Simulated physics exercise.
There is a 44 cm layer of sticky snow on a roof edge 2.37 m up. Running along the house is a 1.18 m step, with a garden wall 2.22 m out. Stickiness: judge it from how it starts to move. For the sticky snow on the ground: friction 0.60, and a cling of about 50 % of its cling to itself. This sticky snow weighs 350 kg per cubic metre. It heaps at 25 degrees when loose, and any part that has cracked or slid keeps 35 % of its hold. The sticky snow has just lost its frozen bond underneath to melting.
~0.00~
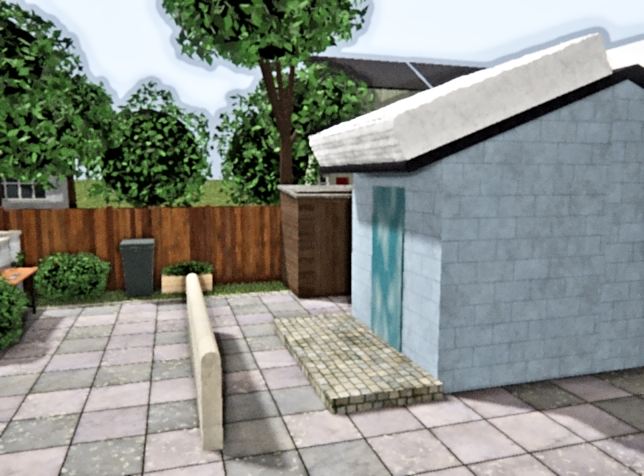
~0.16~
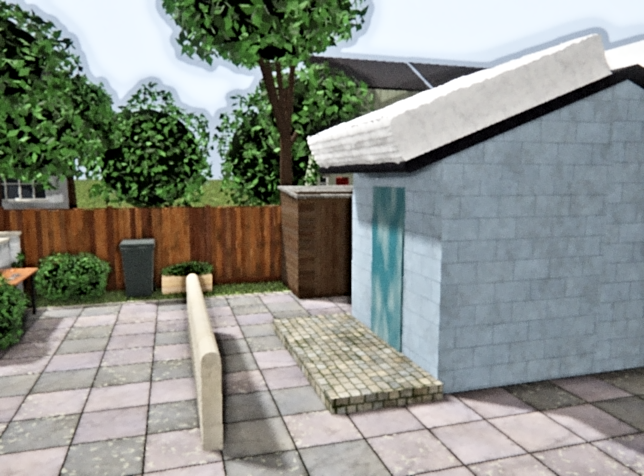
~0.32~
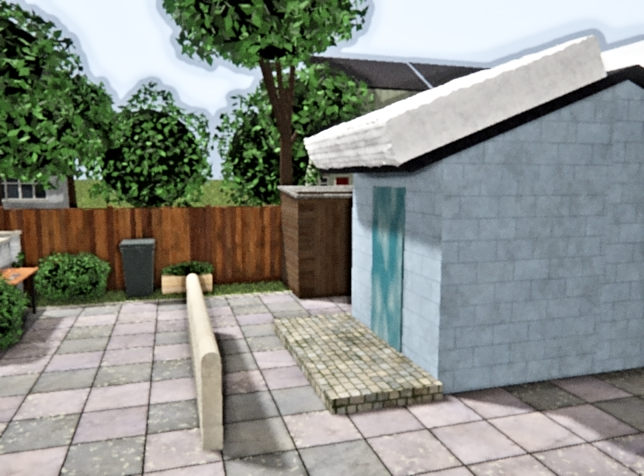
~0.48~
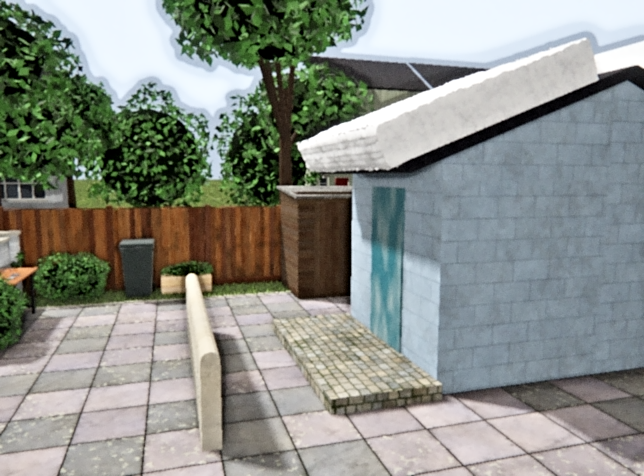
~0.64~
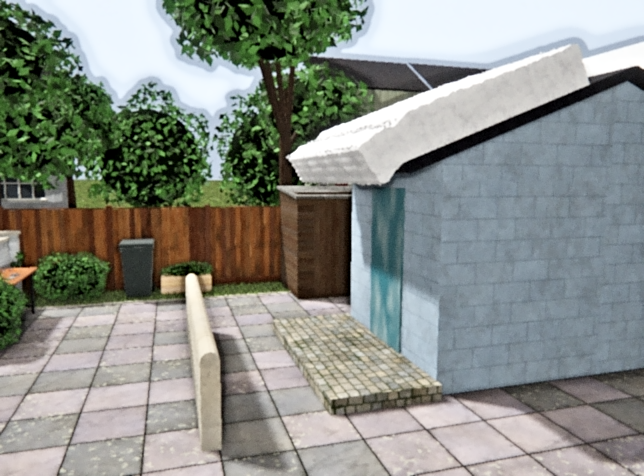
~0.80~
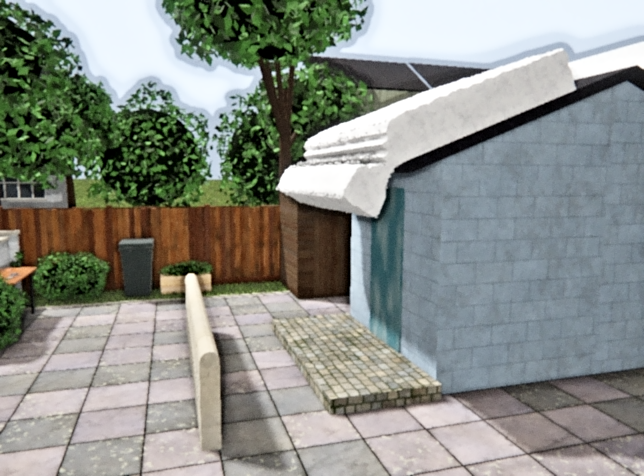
A thick white slab of snow lies on the sloping roof of a pale blue block outbuilding at right, seen from a fixed, slightly raised view across a paved yard. A teal door, cobbled step and low cream wall stand before a brown fence, bushes, a grey bin and green trees. The slab slides slowly down leftward, then faster, its lower end cracking and bending over the eaves.
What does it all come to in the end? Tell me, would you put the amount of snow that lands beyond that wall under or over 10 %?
I would say under.
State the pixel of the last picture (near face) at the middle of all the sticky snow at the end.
Somewhere about (288, 383), I'd say.
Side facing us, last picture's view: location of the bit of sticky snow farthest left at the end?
About (50, 451).
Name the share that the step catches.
Close to 20 per cent, give or take.
After 1.20 s, 81 % is still on the roof and 0 % is past the low wall.
After 1.67 s, 43 % is still on the roof and 0 % is past the low wall.
After 2.13 s, none is still on the roof and 0 % is past the low wall.
After 2.60 s, none is still on the roof and 4 % is past the low wall.
After 3.50 s, none is still on the roof and 4 % is past the low wall.
